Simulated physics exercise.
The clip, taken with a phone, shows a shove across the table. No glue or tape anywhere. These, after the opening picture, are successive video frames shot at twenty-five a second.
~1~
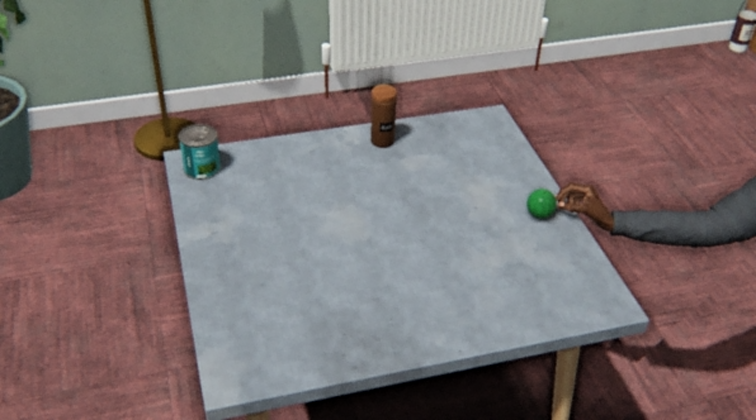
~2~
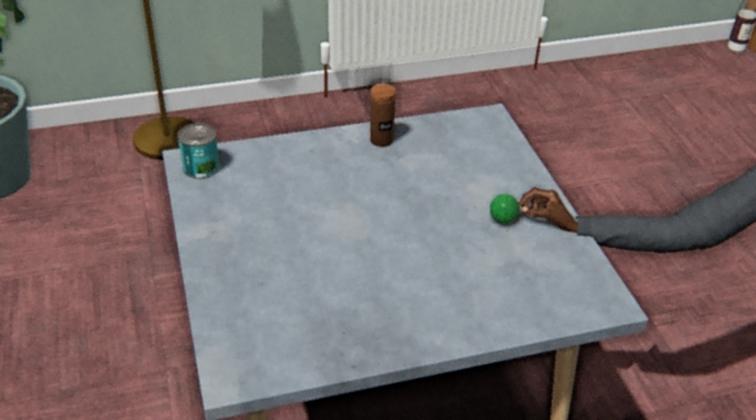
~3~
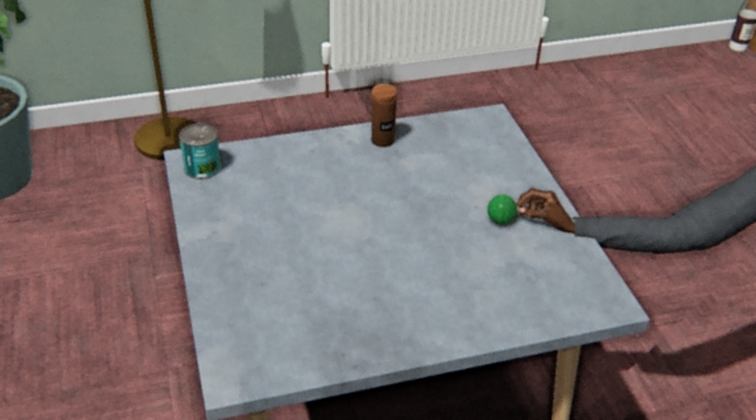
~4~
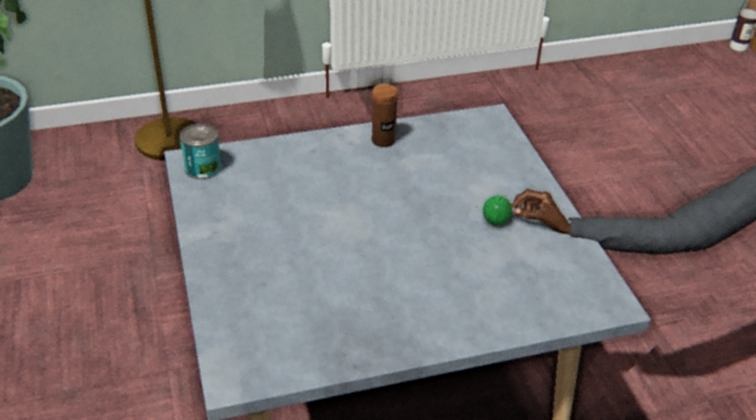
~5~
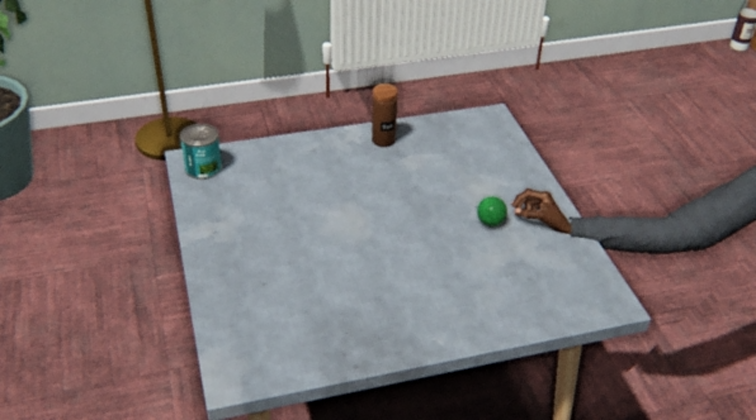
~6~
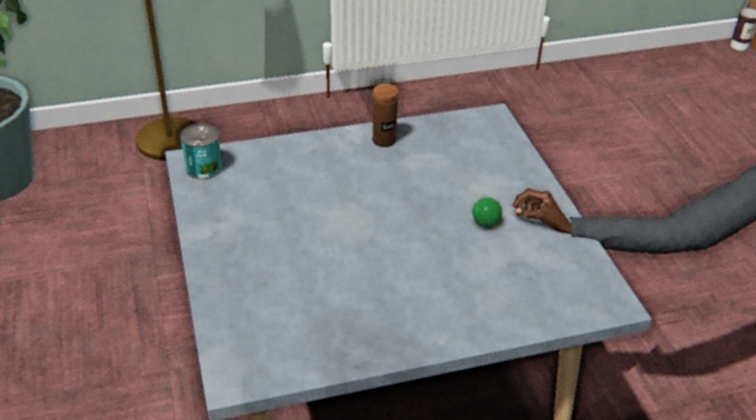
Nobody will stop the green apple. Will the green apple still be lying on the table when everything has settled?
Yes, it remains on the tabletop.
Then, 0.10 s after the last picture, green apple rolled about its own width near (474, 214).
Then, 0.30 s after the last picture, green apple rolled about its own width near (455, 218).
Then, 0.50 s after the last picture, green apple rolled well along near (443, 220).
At rest, moved from the start, green apple. Seen from the same camera at the end, green apple near (438, 220).
